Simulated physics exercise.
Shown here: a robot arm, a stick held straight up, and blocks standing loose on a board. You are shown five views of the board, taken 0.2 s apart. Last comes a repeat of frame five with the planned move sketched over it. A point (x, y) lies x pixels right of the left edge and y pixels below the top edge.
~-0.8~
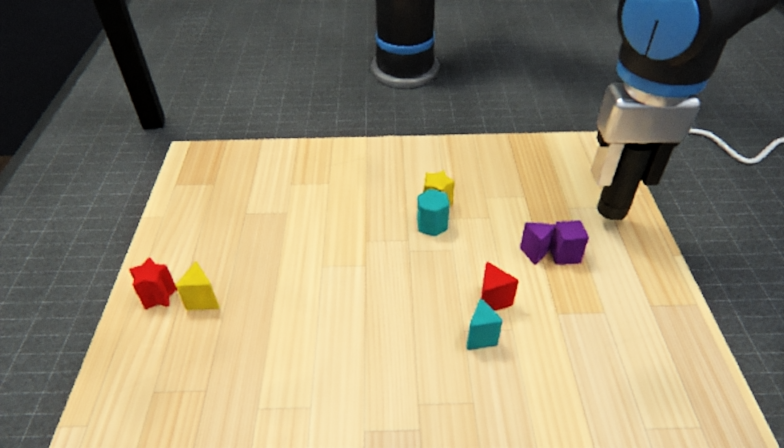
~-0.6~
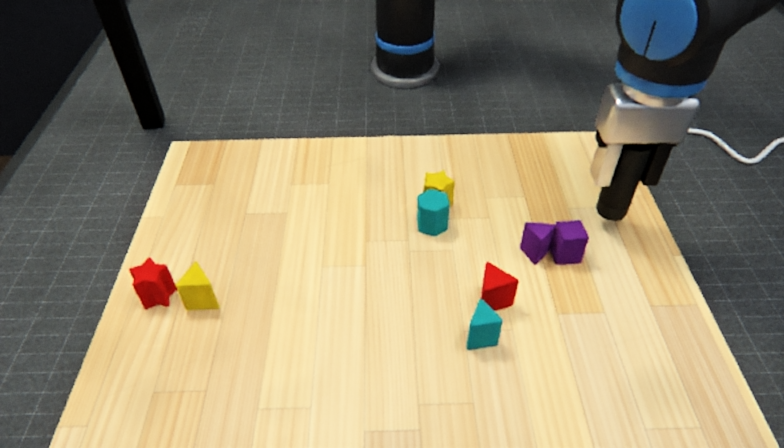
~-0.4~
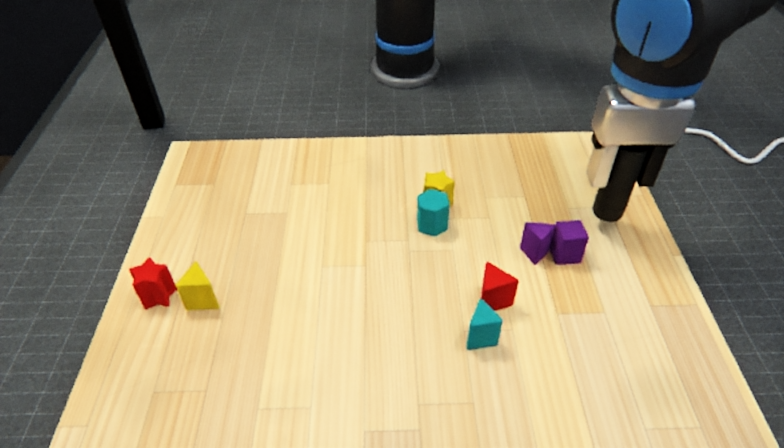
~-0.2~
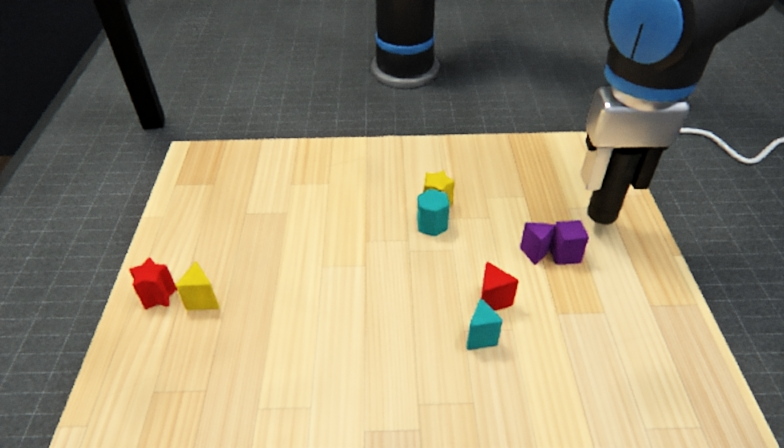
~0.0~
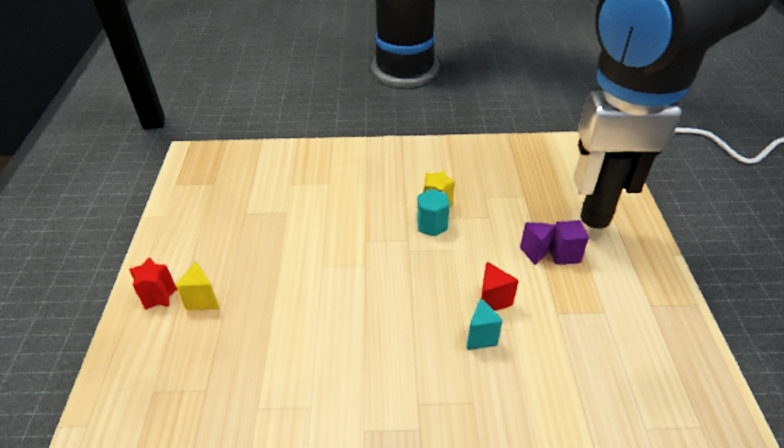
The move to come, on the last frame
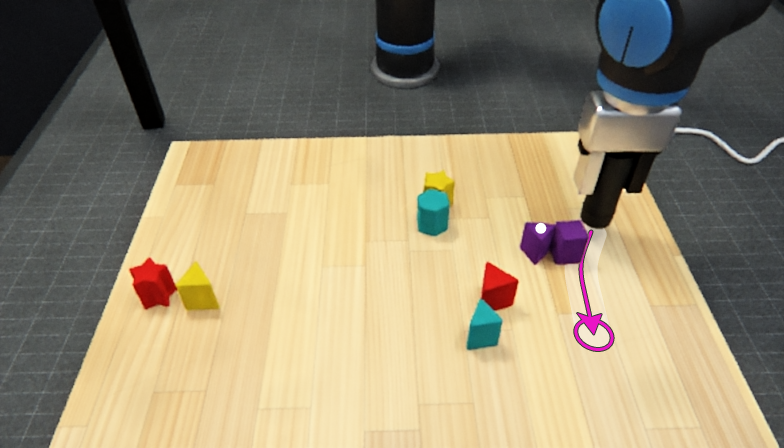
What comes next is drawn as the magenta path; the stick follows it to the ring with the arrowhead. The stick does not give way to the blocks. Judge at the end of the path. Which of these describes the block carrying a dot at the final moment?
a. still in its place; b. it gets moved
Answer: B.
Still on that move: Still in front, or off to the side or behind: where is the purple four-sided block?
The stick loses it on the way.
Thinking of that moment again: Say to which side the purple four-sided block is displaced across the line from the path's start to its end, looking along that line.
It is pushed towards the right-hand side.
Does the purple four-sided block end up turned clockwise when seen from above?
Going by the path, yes.
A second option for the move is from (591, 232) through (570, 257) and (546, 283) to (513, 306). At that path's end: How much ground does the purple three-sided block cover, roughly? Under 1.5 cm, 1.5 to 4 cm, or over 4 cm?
Result: 1.5-4 cm.
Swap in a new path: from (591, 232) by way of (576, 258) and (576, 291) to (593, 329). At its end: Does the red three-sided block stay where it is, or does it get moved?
Same place.
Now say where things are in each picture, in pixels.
In the first picture, tip of the stick (612, 211), middles of tops, red three-sided block (497, 276), purple three-sided block (541, 228), purple four-sided block (573, 229).
In the second picture, stick (611, 211), nothing pushed.
In the third picture, stick (607, 213), nothing pushed.
In the fourth picture, stick (602, 215), nothing pushed.
In the fifth picture, stick (595, 219), red three-sided block (497, 276), purple three-sided block (541, 228), purple four-sided block (573, 229).
The line goes from (591, 232) over (582, 277) to (594, 334); the dot is on the purple three-sided block.
What follows on the original path. One third of the way, stick (586, 248); purple three-sided block (530, 231), turned 20° clockwise; purple four-sided block (558, 242), turned 30° clockwise.
Two thirds of the way, stick (590, 283); purple three-sided block (530, 231), turned 20° clockwise; purple four-sided block (554, 248), turned 70° clockwise.
At the end, stick (599, 322); red three-sided block unmoved; purple three-sided block (530, 231), turned 20° clockwise; purple four-sided block (554, 248), turned 70° clockwise.
